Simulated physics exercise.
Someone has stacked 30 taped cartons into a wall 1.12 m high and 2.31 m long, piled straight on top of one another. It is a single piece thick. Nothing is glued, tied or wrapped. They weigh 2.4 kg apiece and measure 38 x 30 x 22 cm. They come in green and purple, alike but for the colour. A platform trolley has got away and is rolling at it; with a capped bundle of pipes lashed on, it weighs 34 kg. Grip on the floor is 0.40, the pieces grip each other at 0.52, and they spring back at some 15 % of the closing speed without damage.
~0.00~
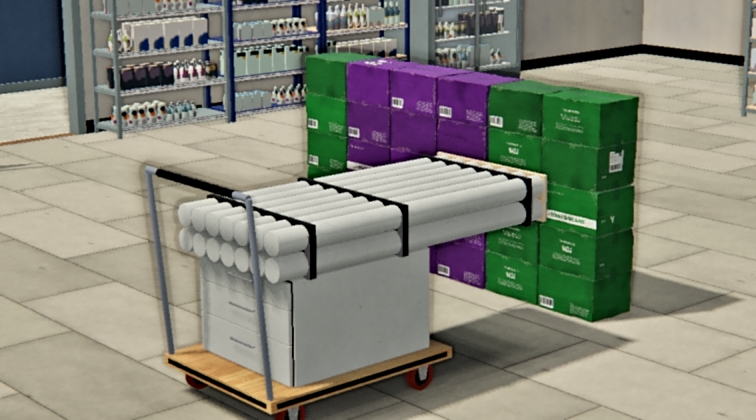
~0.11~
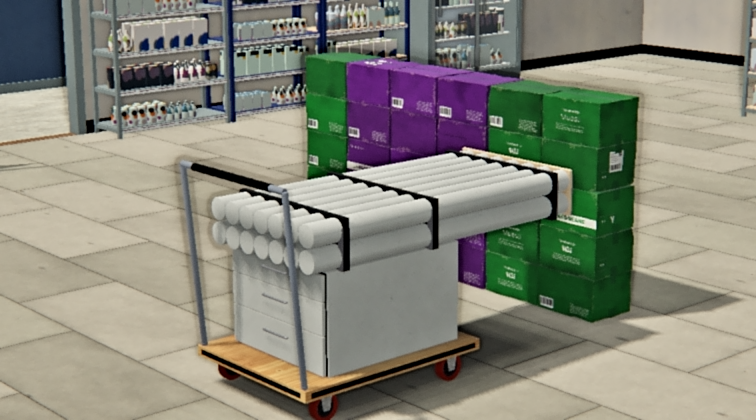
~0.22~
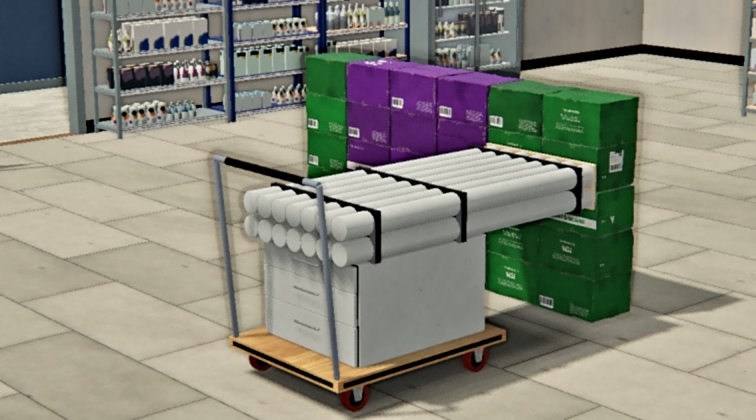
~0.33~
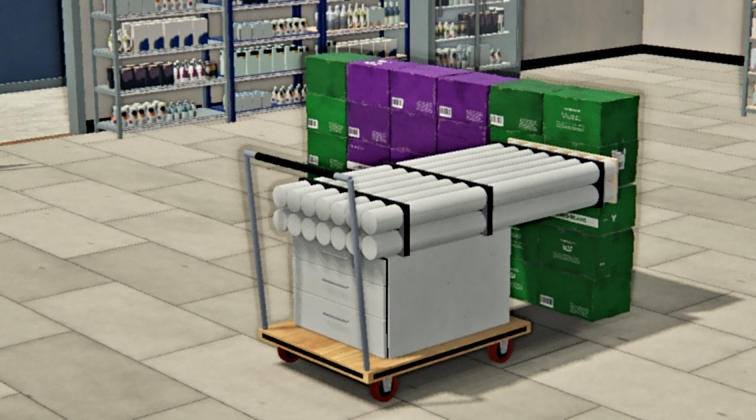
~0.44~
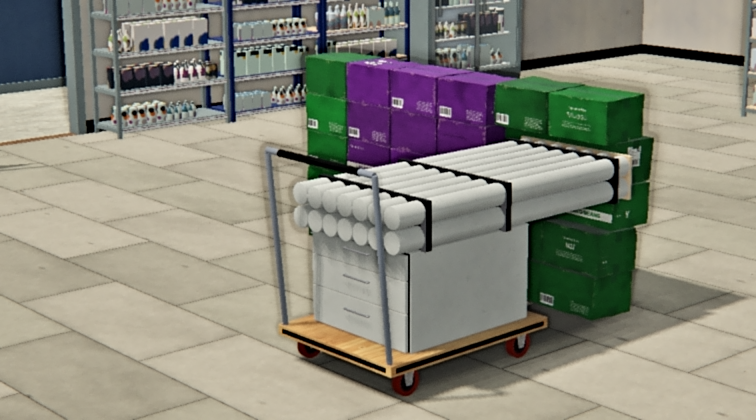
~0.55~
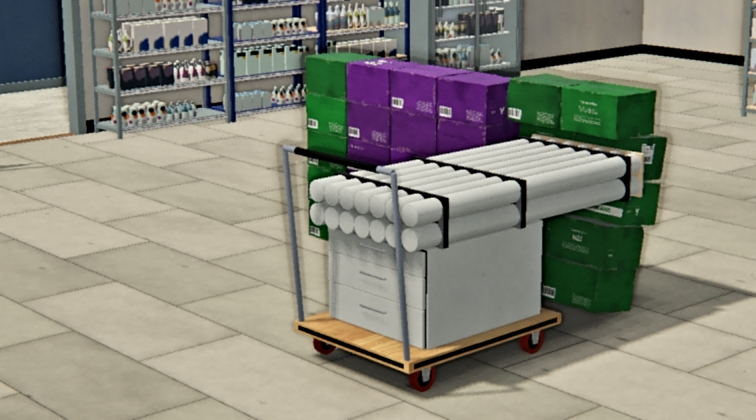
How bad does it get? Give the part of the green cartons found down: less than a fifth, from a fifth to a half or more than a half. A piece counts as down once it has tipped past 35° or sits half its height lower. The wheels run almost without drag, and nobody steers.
The part is over a half.
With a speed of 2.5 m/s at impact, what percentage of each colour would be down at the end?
Then green 30, purple 0 per cent.
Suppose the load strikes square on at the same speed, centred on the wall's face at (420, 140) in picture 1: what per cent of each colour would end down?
Then green 0, purple 100 per cent.
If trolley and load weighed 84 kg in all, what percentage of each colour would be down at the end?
In that case green 70, purple 0 per cent.
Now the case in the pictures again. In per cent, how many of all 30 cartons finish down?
About 35 per cent.
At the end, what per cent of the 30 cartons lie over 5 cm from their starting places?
Shifted: 35 per cent.
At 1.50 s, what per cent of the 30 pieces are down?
At that moment 35 per cent.
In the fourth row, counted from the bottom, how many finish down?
2 of them.
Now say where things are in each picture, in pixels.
In the first picture (places mark the middle of the side facing us), load (538, 191) 49 cm short of the wall; top green carton (325, 78); top purple carton (412, 93); nothing disturbed.
In the second picture, load (564, 186) 32 cm short of the wall; top green carton (325, 78).
In the third picture, load (588, 180) 14 cm short of the wall; top green carton (325, 78).
In the fourth picture, load (610, 174) 20 mm into the wall's line; top green carton (325, 78).
In the fifth picture, load (624, 171) 13 cm into the wall's line; top green carton (325, 78); 8 disturbed, none down.
In the sixth picture, load (636, 168) 22 cm into the wall's line; top green carton (325, 78); top purple carton (412, 93); 10 disturbed, none down.
After 0.76 s, load 36 cm past the wall's line, still rolling; none of the 15 green cartons down (0 of 30 in all colours); top green carton unmoved.
After 1.02 s, load 53 cm past the wall's line, still rolling; 10 of the 15 green cartons down (10 of 30 in all colours); top green carton unmoved.
After 1.50 s, load 80 cm past the wall's line, still rolling; 10 of the 15 green cartons down (10 of 30 in all colours); top green carton unmoved.
At rest (2.5 s), load 1.06 m past the wall's line, stopped; 10 of the 15 green cartons down (10 of 30 in all colours); top green carton unmoved; top purple carton unmoved. That is 67 per cent. As the last picture would show them, middles, top green carton near (344, 75), top purple carton near (432, 90).
